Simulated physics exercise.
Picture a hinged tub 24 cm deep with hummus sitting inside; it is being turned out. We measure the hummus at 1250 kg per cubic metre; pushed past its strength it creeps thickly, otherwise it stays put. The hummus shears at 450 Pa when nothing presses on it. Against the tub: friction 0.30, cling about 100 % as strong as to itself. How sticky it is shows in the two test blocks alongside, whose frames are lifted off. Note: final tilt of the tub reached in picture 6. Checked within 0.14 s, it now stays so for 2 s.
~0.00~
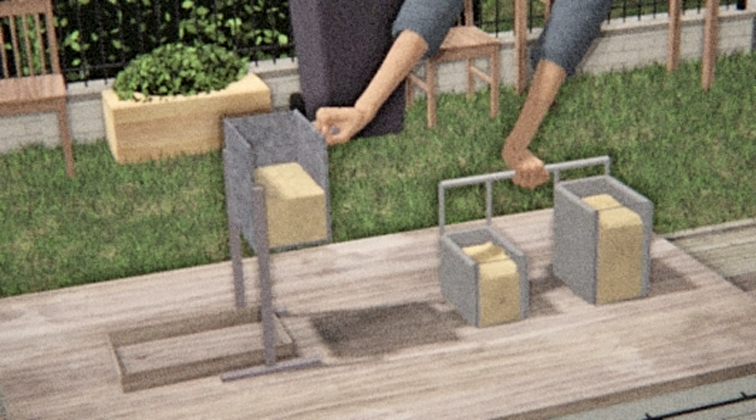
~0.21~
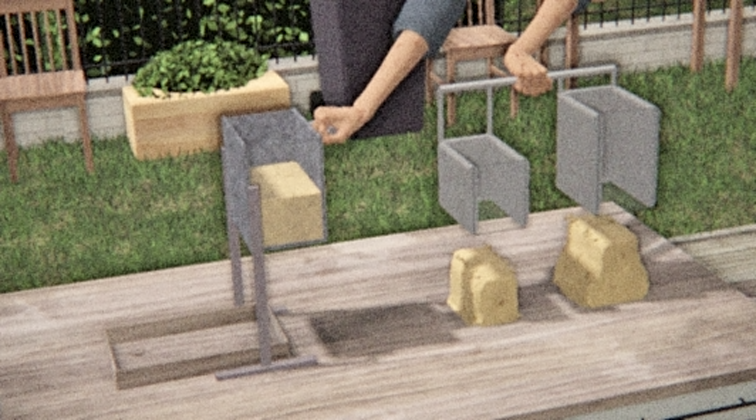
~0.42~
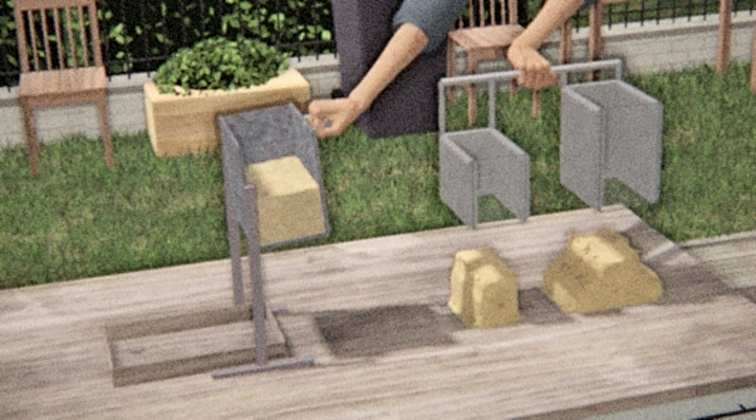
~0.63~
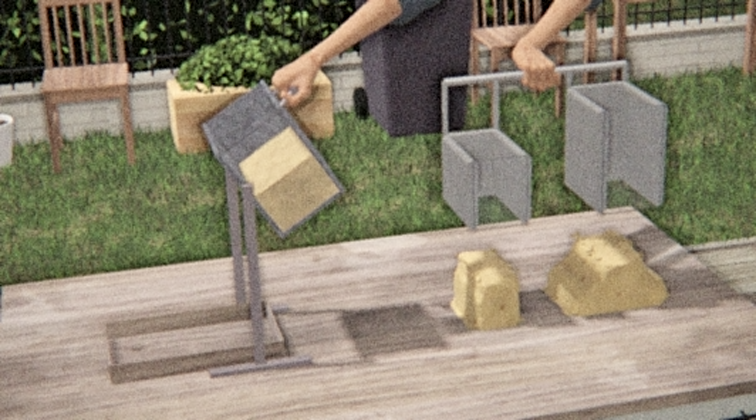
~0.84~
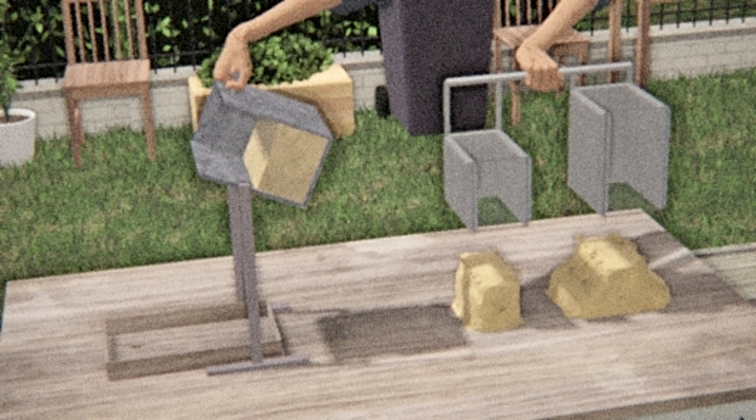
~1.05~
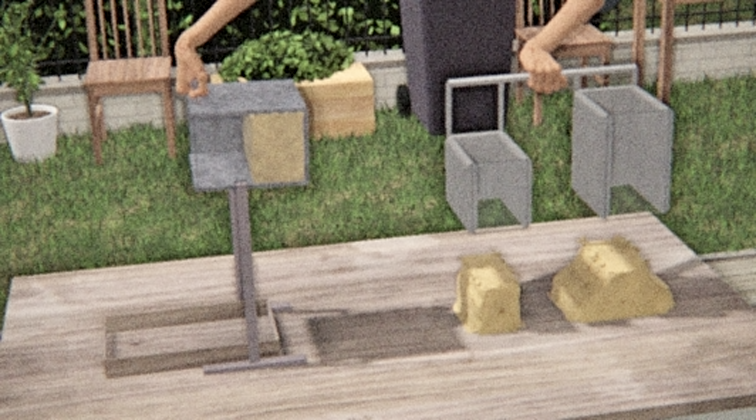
A hand uncovers two tan blocks, the right one sags, then another tilts a filled tub.
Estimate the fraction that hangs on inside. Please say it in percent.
I would say roughly 100 per cent.
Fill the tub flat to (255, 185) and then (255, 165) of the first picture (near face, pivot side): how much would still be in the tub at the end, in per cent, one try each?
About 100 % and then about 100 %.
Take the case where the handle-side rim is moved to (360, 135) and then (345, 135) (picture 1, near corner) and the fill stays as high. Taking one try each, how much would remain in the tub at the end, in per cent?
Respectively 95 % and 100 %.
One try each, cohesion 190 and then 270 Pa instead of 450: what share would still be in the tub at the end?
The answers, in order, are 95 % and 100 %.
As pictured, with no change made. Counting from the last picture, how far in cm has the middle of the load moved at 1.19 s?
About 0 cm.
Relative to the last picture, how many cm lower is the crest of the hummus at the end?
0 cm.
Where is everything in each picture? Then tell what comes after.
The first frame shows handle-side rim at (322, 139), tilt 0 degrees; crest of the hummus at (267, 201); block heights 14 cm, 22 cm (left to right).
The second frame shows handle-side rim at (318, 139), tilt 0 degrees; crest of the hummus at (262, 200); block heights 13 cm, 18 cm (left to right).
The third frame shows handle-side rim at (312, 134), tilt 5 degrees; crest of the hummus at (314, 187); block heights 13 cm, 14 cm (left to right).
The fourth frame shows handle-side rim at (278, 111), tilt 33 degrees; crest of the hummus at (308, 156); block heights 13 cm, 14 cm (left to right).
The fifth frame shows handle-side rim at (227, 106), tilt 66 degrees; crest of the hummus at (280, 126); block heights 13 cm, 14 cm (left to right).
The sixth frame shows handle-side rim at (193, 118), tilt 88 degrees; crest of the hummus at (256, 116); block heights 13 cm, 14 cm (left to right).
After 1.19 s, the tub is at 88 degrees and holds 100 %.
After 1.36 s, the tub is at 88 degrees and holds 100 %.
After 1.53 s, the tub is at 88 degrees and holds 100 %.
After 1.70 s, the tub is at 88 degrees and holds 100 %.
After 3.05 s, the tub is at 88 degrees and holds 100 %.
